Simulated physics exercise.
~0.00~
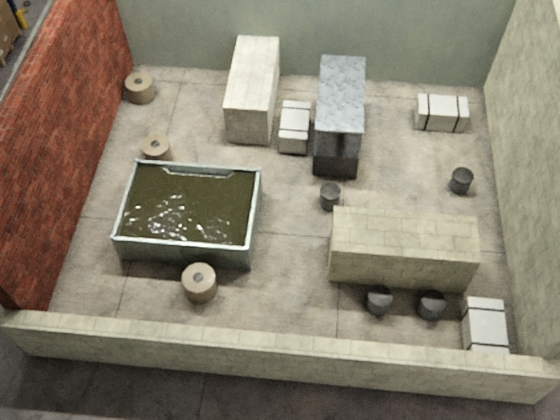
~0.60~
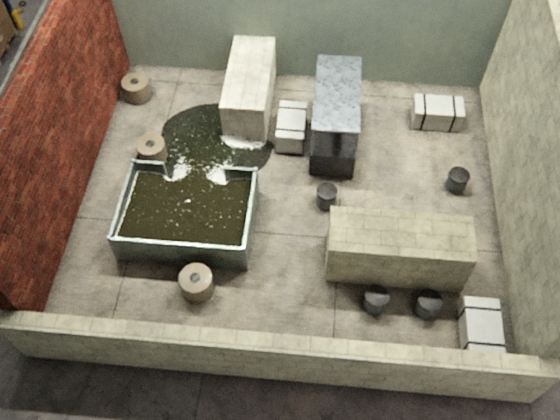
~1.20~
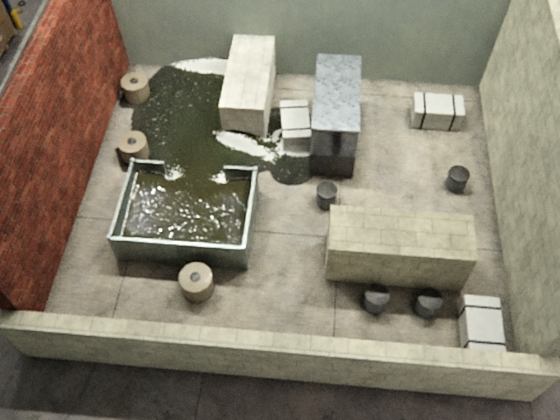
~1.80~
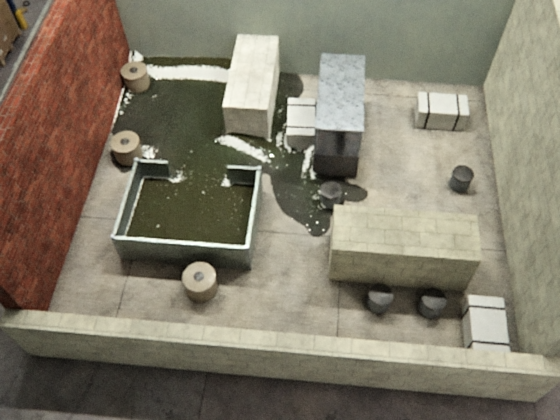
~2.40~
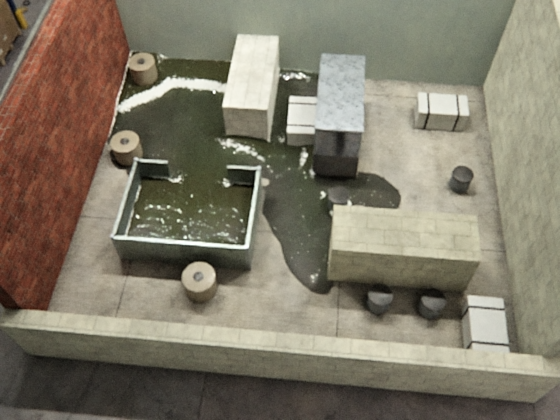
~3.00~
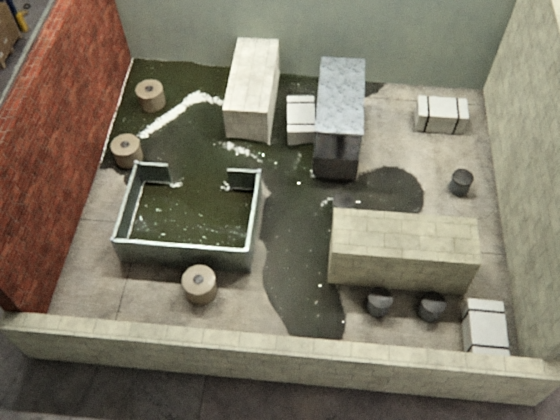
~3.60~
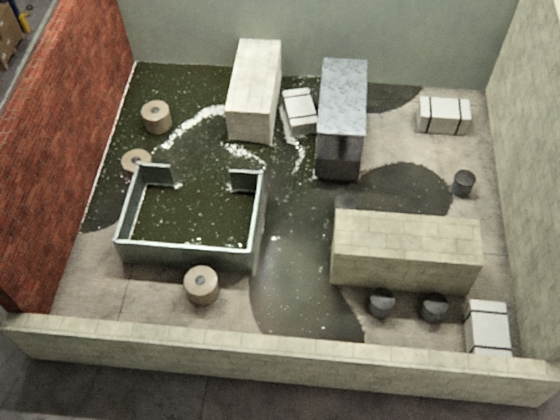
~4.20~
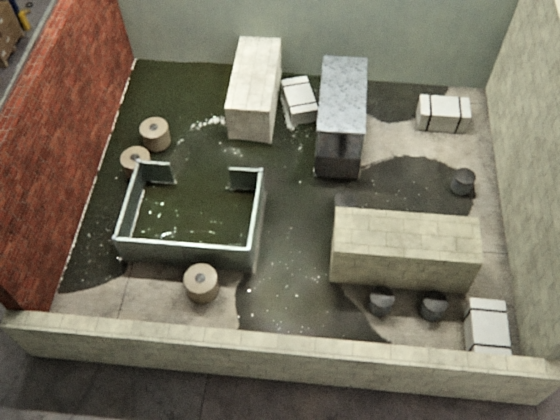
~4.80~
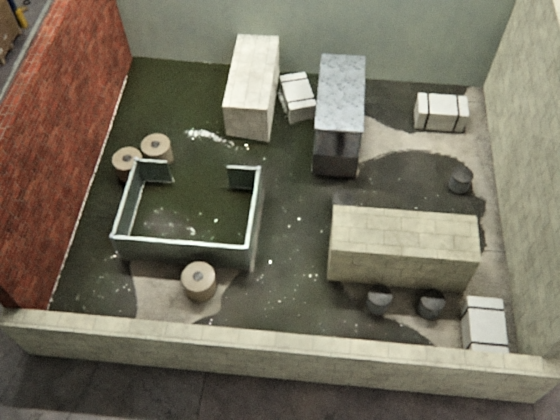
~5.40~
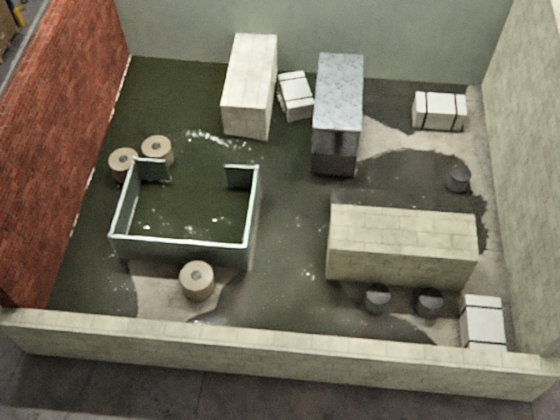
A walled tank of murky green water burst open at its back side, and the water spread around the pale blocks and across most of the hall floor, shifting a few round tubs and a white trunk before settling with some floor still dry.
